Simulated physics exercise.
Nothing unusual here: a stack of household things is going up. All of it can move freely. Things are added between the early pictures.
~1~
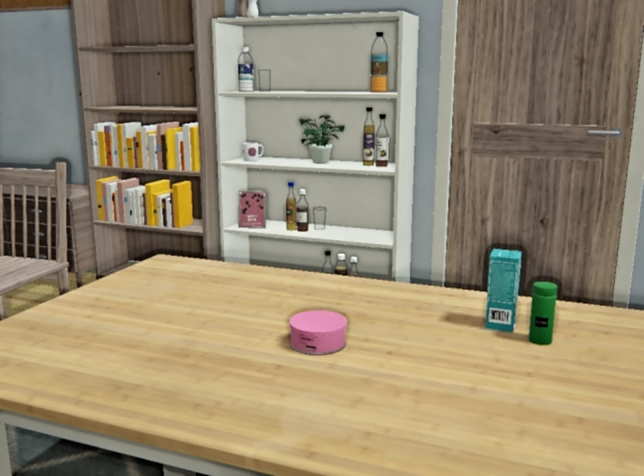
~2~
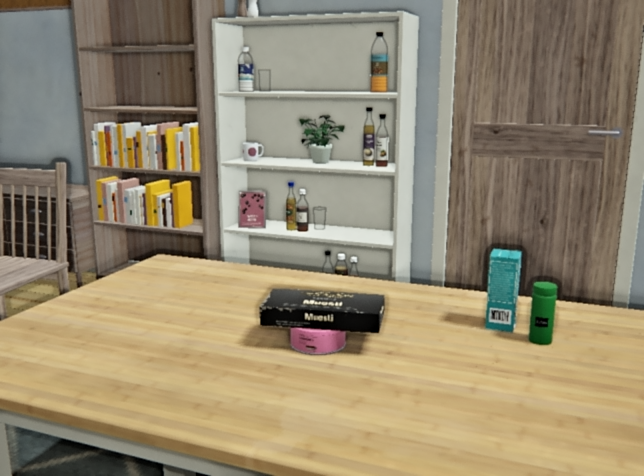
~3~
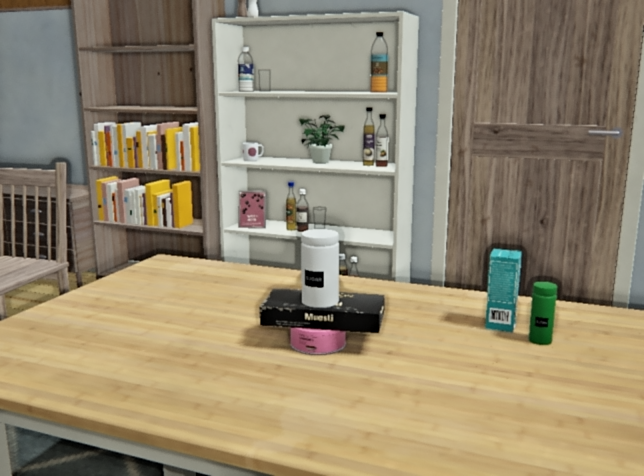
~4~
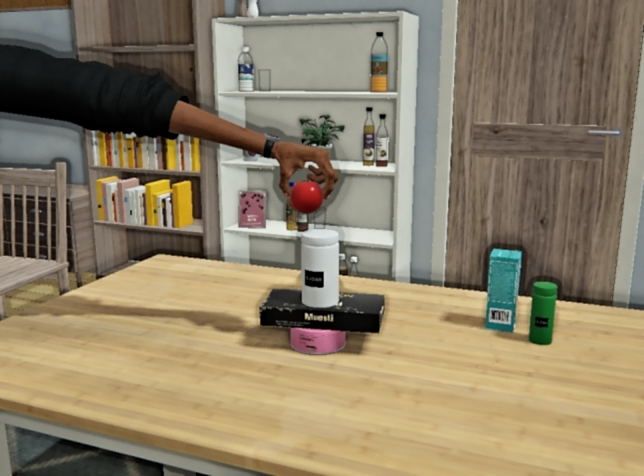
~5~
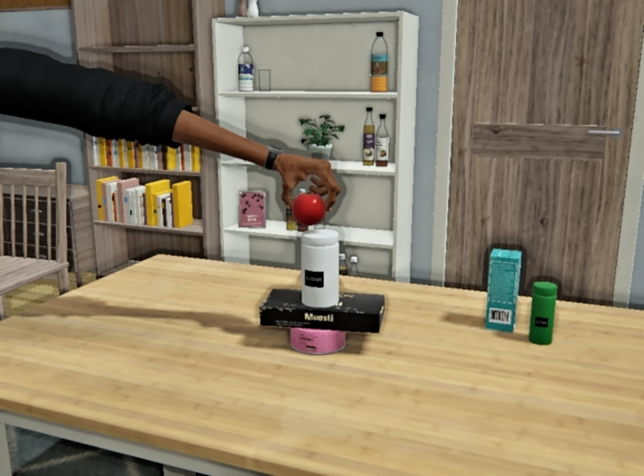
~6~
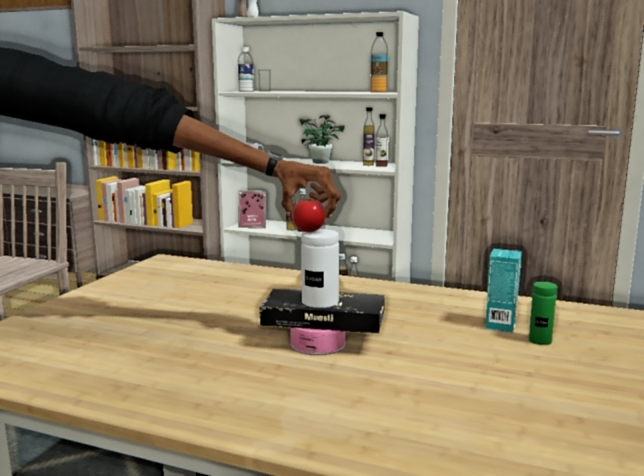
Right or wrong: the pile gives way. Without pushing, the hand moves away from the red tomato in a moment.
Wrong.
Then, 0.20 s past the last view, nothing moves.
Then, 0.40 s past the last view, red tomato resting near (309, 216).
Finally, all 6 still in place. Final places as the last picture's camera would see them, red tomato near (309, 216). The pile stays up.
